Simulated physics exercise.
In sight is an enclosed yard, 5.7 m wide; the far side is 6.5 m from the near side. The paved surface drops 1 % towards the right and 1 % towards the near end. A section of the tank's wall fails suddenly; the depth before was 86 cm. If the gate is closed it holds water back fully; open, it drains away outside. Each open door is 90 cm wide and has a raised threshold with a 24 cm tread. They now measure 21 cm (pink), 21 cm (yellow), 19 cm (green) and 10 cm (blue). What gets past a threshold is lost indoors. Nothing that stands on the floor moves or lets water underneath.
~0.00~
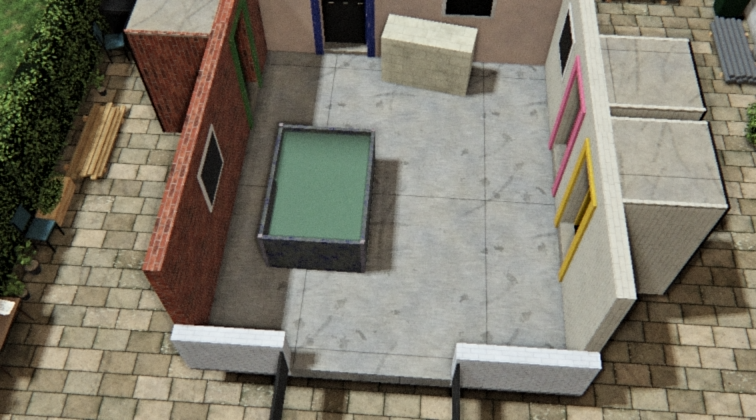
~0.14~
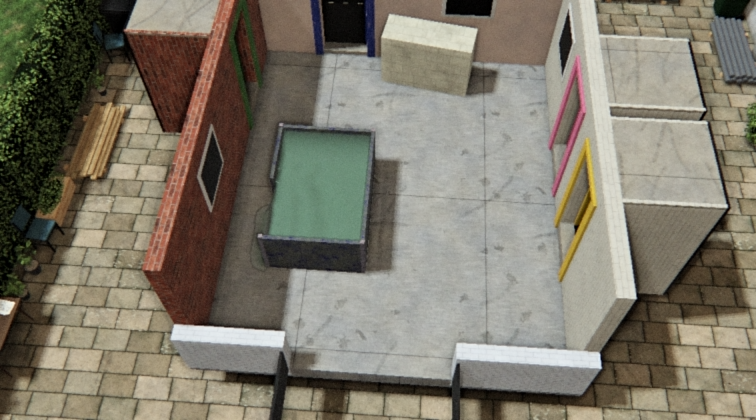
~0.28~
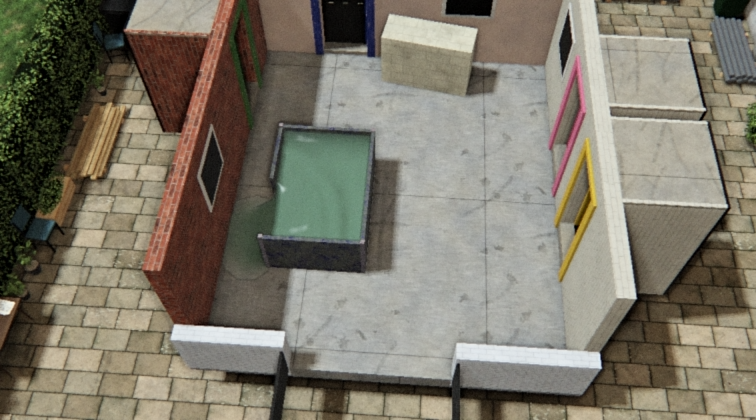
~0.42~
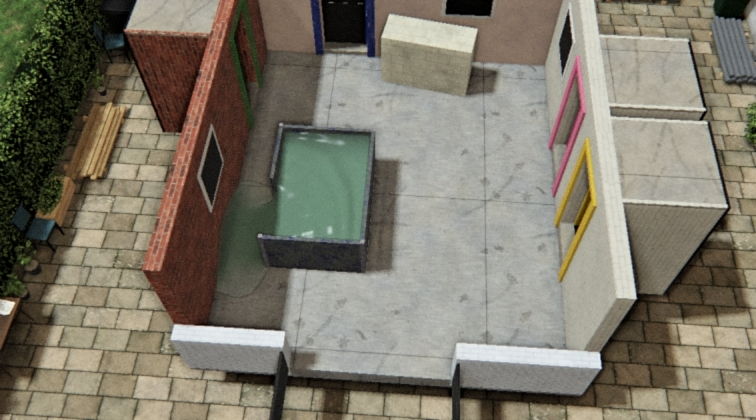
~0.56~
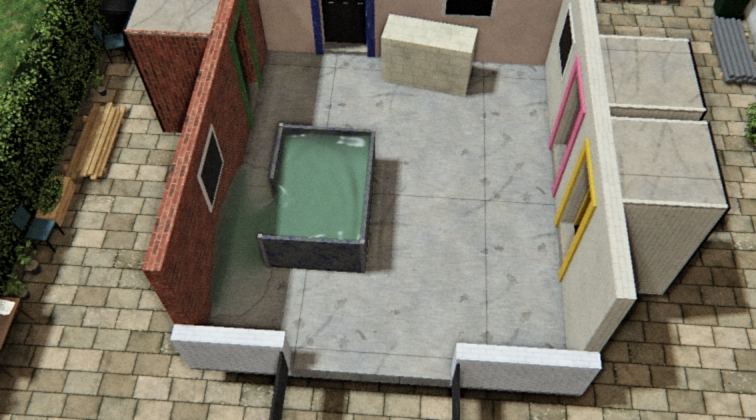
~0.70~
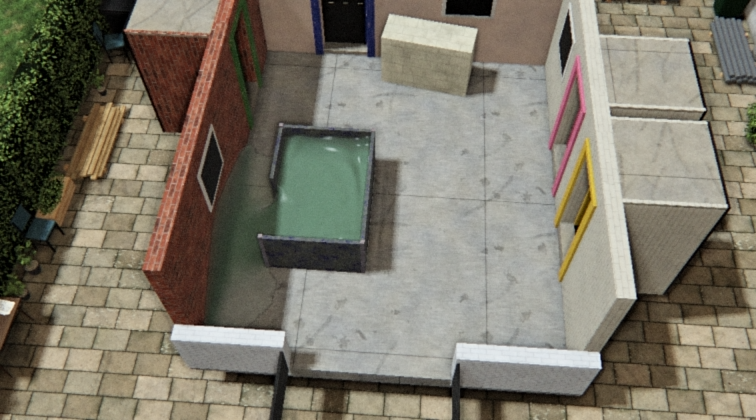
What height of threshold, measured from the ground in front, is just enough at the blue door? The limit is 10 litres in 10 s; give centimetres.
It would have to be roughly 18 cm high.
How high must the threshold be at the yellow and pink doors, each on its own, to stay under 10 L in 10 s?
Roughly 12.5 cm at yellow and 5.5 cm at pink.
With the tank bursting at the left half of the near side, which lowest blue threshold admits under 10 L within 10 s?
Then roughly 9.0 cm.
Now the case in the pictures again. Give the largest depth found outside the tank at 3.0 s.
Up to some 37 cm.
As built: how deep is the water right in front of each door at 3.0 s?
In cm: Pink 0, yellow 0, green 8, blue 16.
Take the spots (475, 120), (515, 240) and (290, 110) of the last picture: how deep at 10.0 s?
In that order: 6, 7 and 4 cm.
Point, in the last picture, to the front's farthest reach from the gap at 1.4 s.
Around (267, 57).
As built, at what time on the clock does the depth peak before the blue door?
Around 4.0 s.
After 1.4 s water covers 20 % of the floor, deepest (68 cm) near (204, 347); it has not reached the blue door.
After 3.0 s water covers 60 % of the floor, deepest (37 cm) near (204, 347); 16 cm at the blue door, 18 litres in over its 10 cm threshold.
After 10.0 s water covers 95 % of the floor, deepest (14 cm) near (562, 372); 9 cm at the blue door, 71 litres in over its 10 cm threshold.
At the blue door as built, the water arrived by 1.8 s and peaked near 17 cm at 4.2 s.
With a threshold of 15.5 cm, 18 litres would have come in within the 10 s; with 20.5 cm, 4 litres. So under 10 litres takes about 18 cm.
